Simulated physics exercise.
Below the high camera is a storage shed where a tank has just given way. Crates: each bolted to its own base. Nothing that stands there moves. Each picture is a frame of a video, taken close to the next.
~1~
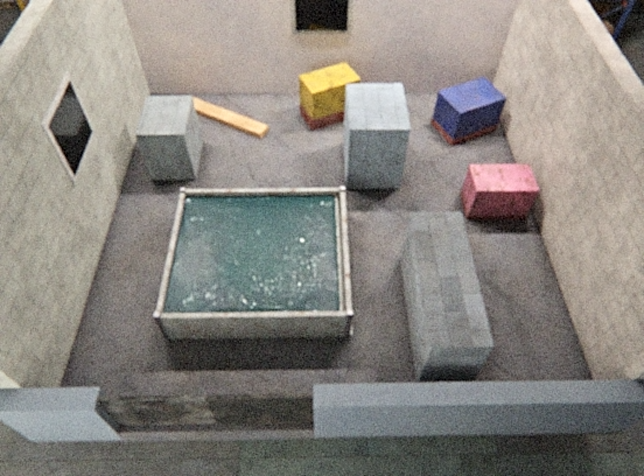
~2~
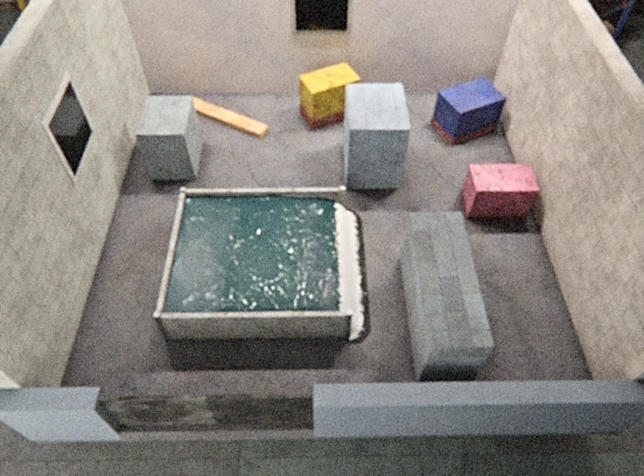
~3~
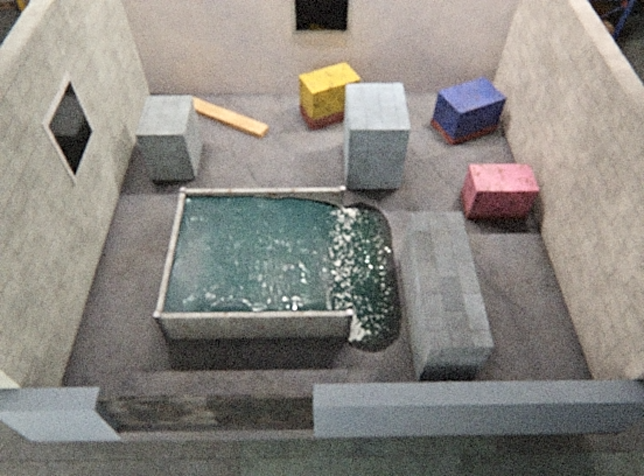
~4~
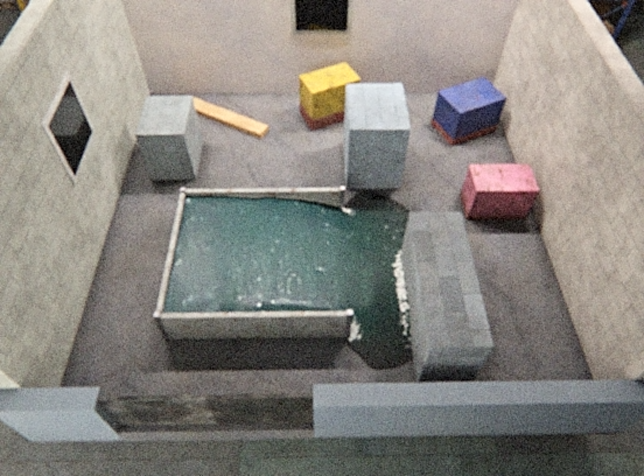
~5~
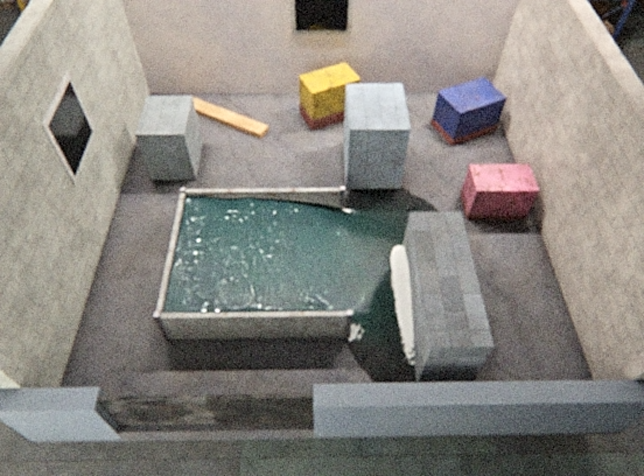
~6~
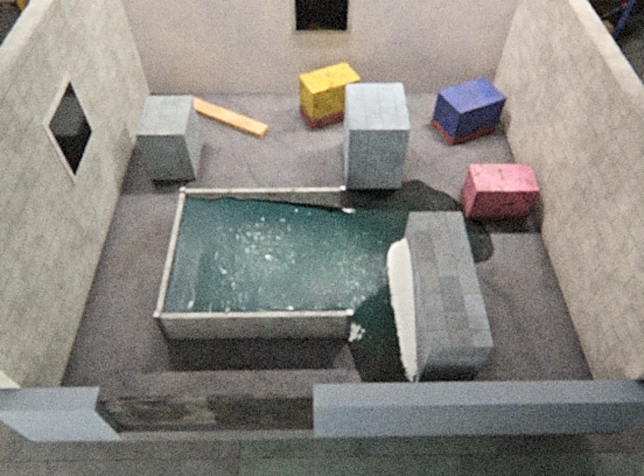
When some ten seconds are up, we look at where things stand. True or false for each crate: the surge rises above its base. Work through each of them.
Blue crate: True; pink crate: True; yellow crate: False.
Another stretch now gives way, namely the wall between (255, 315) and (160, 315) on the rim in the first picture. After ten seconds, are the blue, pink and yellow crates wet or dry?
Here goes: Blue crate - left alone; pink crate - hit; yellow crate - left alone.
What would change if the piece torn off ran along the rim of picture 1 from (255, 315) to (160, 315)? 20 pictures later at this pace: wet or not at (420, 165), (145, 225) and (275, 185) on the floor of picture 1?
Spot one: Spared by the leak. Spot two: Reached by the flood. Spot three: Spared by the leak.
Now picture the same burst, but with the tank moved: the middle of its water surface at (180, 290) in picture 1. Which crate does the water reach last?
Last: The crate marked yellow.
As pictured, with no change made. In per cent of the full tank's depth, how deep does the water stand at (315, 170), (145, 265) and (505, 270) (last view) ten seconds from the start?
I'd say close to 6, 6 and 16 percent.
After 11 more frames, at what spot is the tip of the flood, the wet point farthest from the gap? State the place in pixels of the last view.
Roughly (500, 122).
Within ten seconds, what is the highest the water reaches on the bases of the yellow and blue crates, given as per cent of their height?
Around 60 % and 200 %.
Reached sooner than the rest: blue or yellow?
It's the blue crate here.
A moment on, water covers 20 % of the floor; the blue crate not reached, the pink crate water round its plinth, the yellow crate not reached.
Next, water covers 40 % of the floor; the blue crate water round its plinth, the pink crate water round its plinth, the yellow crate not reached.
Then, water covers 55 % of the floor; the blue crate water round its plinth, the pink crate water round its plinth, the yellow crate water round its plinth.
Later, water covers 85 % of the floor; the blue crate water round its plinth, the pink crate water round its plinth, the yellow crate water round its plinth.
In the end, water covers 100 % of the floor; the blue crate was topped, the pink crate was topped, the yellow crate stayed above the water.
